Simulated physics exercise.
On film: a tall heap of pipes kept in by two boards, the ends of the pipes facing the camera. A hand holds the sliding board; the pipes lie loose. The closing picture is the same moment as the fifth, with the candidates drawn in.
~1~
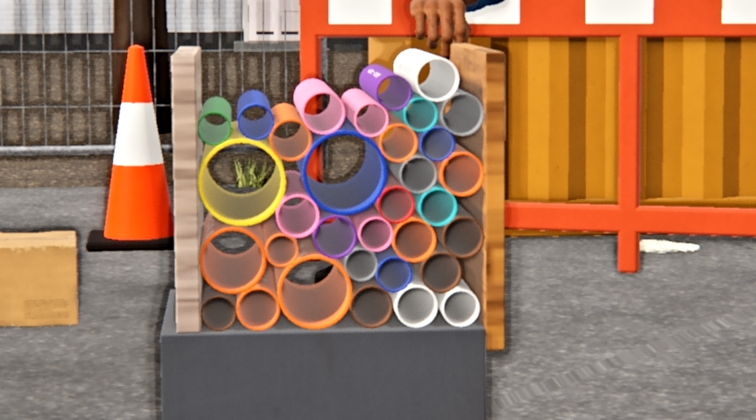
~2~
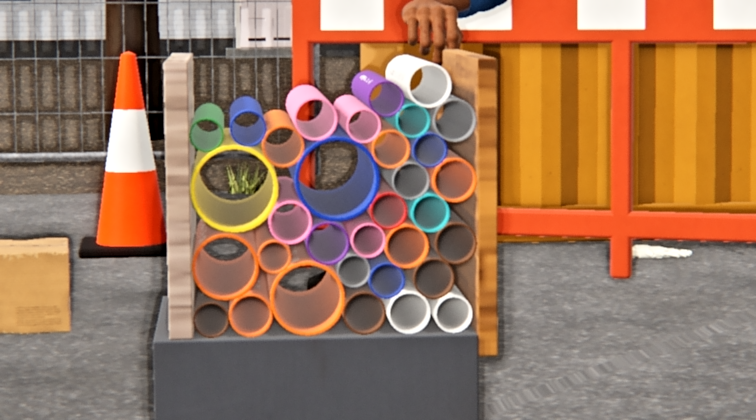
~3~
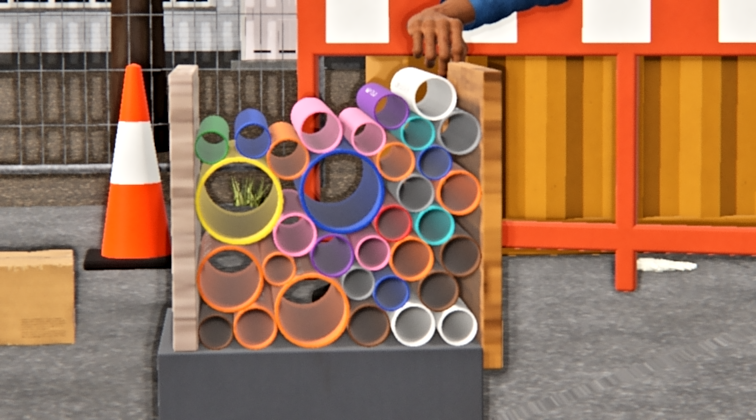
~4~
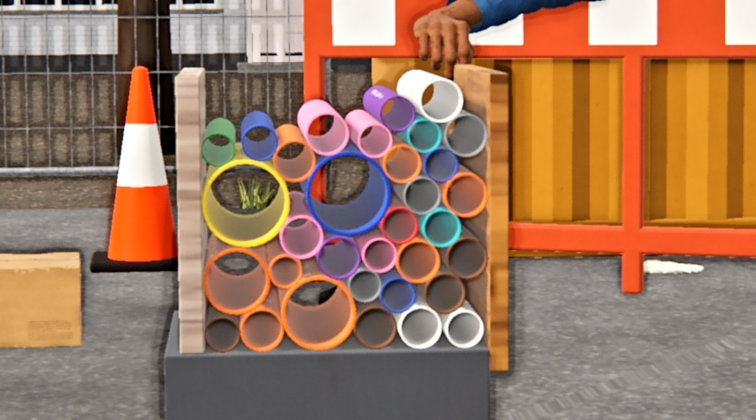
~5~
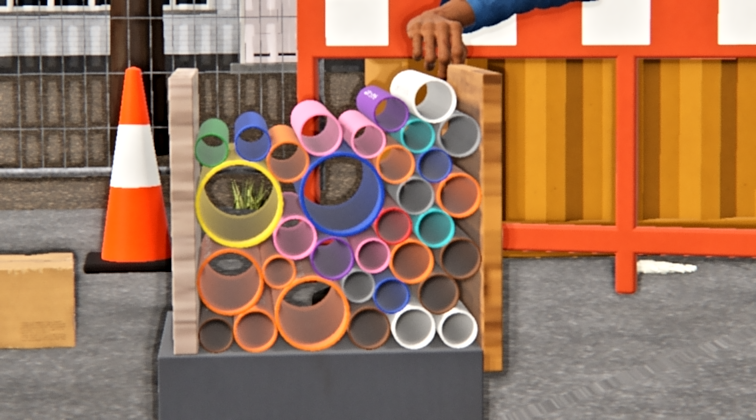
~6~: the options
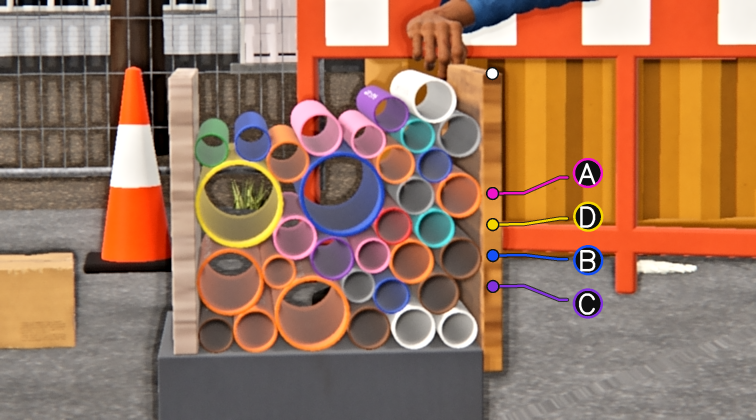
Nothing in the stack of colourful pipes visibly shifts between its two upright boards, as a hand rests on top of the right board near an orange barrier; only the whole view jogs slightly.
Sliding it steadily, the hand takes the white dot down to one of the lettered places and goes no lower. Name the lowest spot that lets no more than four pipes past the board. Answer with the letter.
Stop at D.
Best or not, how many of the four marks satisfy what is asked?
The number is two.
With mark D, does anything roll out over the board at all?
Yes, at D.
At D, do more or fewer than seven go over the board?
At D, fewer than seven.
On the marked copy, A at (493, 194); B at (493, 256); C at (493, 286); D at (493, 224); the white dot at (492, 73).
Following D. Soon after the start, top of the board (482, 142).
Later, top of the board (482, 220).
In the end, top of the board (482, 224), two out over the board.
As for the rest, A two out over the board; B more than four out over the board; C more than four out over the board.
